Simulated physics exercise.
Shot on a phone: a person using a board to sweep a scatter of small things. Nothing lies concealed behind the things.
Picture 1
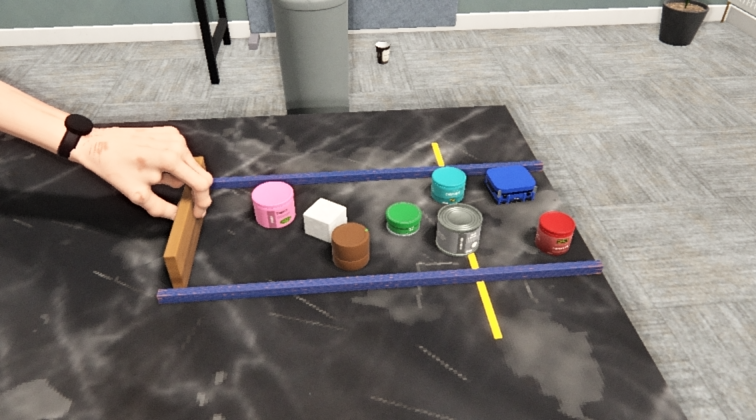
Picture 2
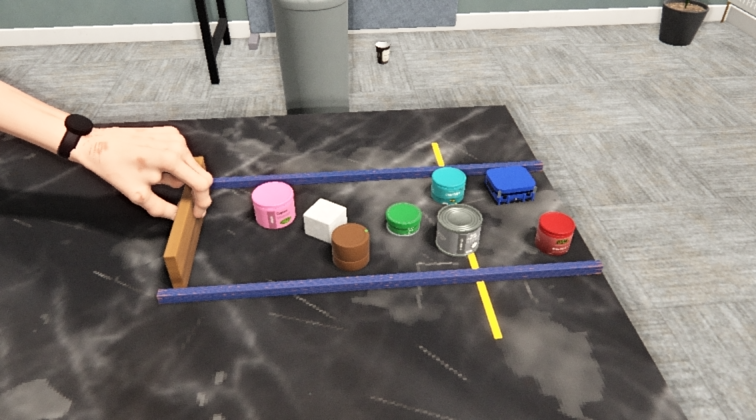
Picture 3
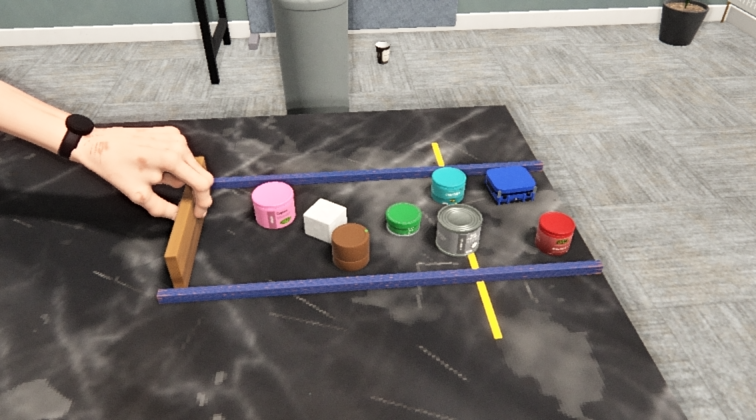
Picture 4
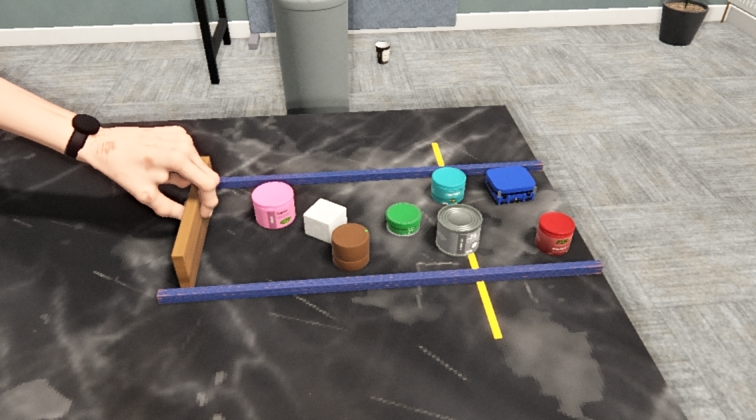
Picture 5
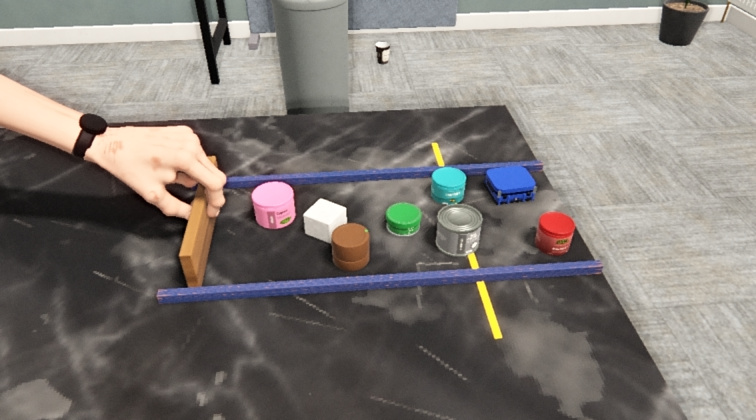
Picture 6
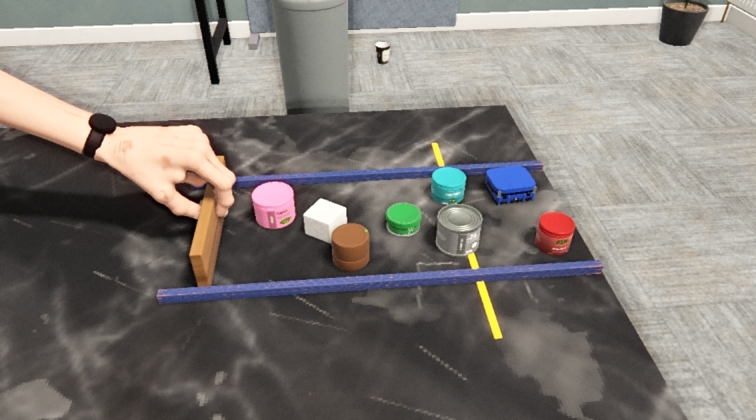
A hand slides a wooden board slightly right toward small containers between two blue strips.
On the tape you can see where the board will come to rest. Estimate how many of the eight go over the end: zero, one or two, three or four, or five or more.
Nothing drops.
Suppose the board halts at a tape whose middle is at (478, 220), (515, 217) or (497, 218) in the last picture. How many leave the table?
Counts per try: 0; 1; 1.
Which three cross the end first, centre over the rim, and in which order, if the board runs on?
Order: Red tub, then blue case, then grey tin.
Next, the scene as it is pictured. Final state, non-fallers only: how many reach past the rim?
0 overhanging.
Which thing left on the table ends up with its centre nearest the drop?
Red tub.
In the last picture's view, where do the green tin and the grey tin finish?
Green tin: (504, 208); grey tin: (519, 226).
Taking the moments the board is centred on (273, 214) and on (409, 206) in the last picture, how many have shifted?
The first number is 1, the next one 6.
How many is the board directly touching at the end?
It's 3 of them.
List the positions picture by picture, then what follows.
The first frame shows red tub (554, 234); blue case (509, 185); turquoise tub (448, 186); board (190, 219); tape (460, 221).
The second frame shows blue case (509, 185); brown lid (351, 247).
The third frame shows turquoise tub (448, 186); grey tin (459, 230).
The fourth frame shows red tub (554, 234); pink tub (274, 205).
The fifth frame shows blue case (509, 185); board (204, 218).
The sixth frame shows red tub (554, 234); blue case (509, 185); turquoise tub (448, 186); board (212, 218); tape (460, 221).
Soon after, none off yet; red tub at rest near (554, 234); blue case at rest near (509, 185); turquoise tub at rest near (448, 186).
In the end, the number that fall off is zero.
